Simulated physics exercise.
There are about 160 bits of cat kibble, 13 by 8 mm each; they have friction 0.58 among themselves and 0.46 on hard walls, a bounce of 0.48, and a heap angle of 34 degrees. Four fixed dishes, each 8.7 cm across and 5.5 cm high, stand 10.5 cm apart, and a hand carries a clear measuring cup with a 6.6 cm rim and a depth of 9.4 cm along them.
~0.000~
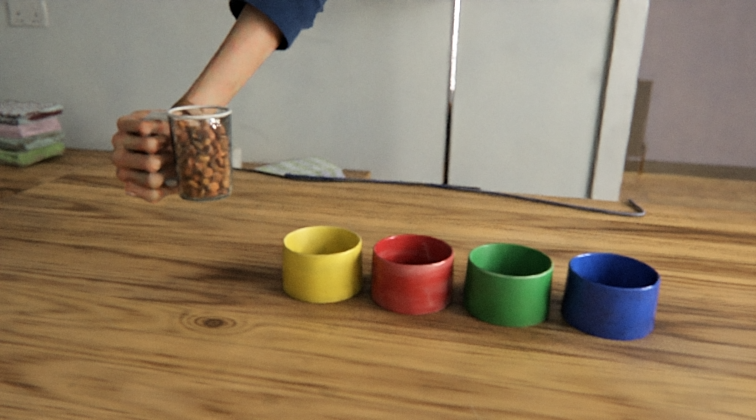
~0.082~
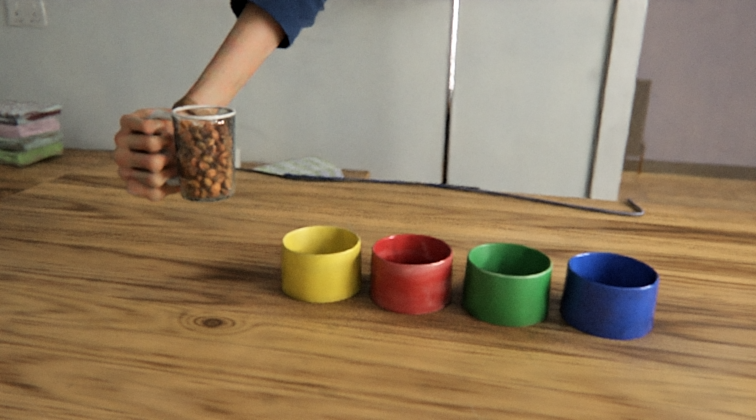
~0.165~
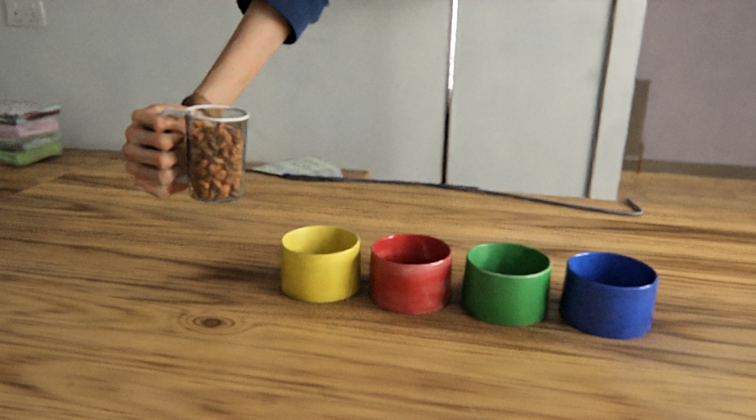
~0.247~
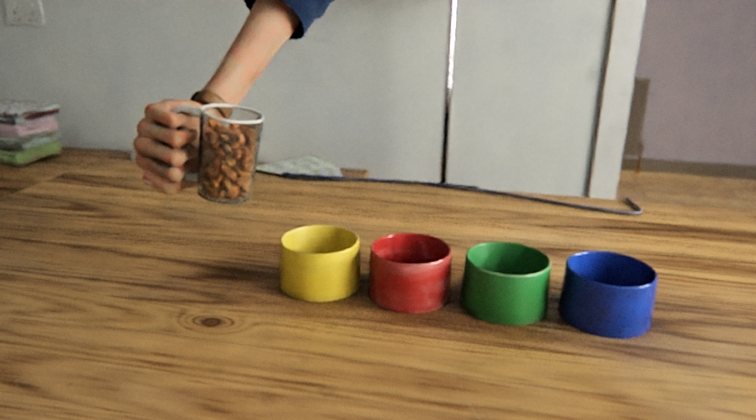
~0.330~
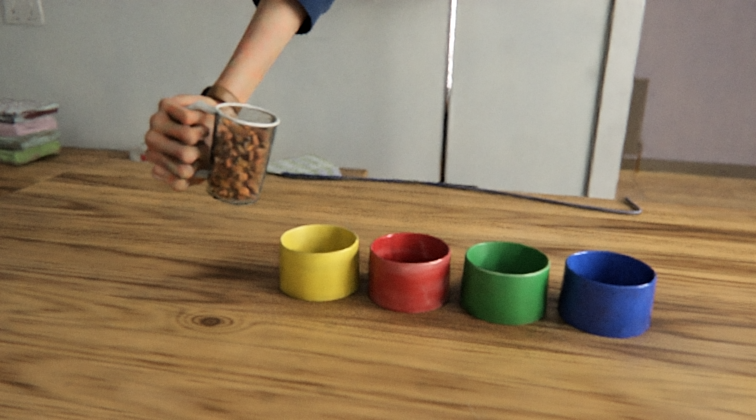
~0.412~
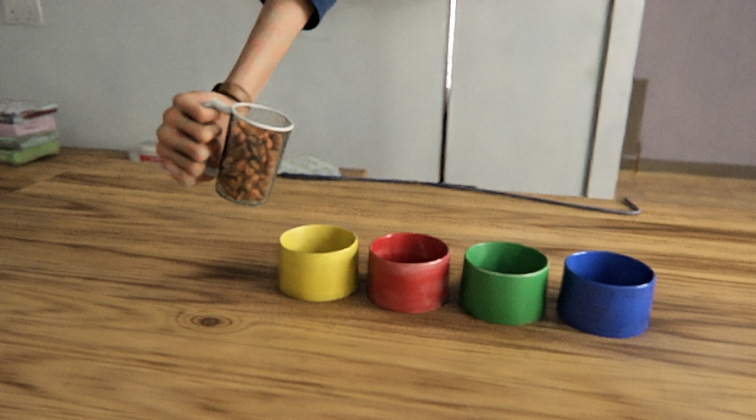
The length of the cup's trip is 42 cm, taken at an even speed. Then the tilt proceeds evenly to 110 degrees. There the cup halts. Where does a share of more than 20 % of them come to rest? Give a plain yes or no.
Red - no, blue - yes, green - no, yellow - no, counter - no.
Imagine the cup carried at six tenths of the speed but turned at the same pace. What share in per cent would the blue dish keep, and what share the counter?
Blue: 10; counter: 20.
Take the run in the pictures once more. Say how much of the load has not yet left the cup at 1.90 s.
Close to 100 in a hundred.
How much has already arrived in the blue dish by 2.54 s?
Share at that time: Approx. 50 per cent.
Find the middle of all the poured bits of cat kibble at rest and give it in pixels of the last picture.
Approximately (613, 300) in the last view.
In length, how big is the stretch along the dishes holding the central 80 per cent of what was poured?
Close to 8 centimetres along the dishes.
After 1.30 s, tilt 66 degrees; cup holds 100 %.
After 1.90 s, tilt 97 degrees; cup holds 100 %.
Then, at 2.54 s, tilt 110 degrees; cup holds 35 %, blue 50 %.
At rest (4.6 s), red 0 %, blue 80 %, green 0 %, yellow 0 %, counter 10 %, cup 5 %.
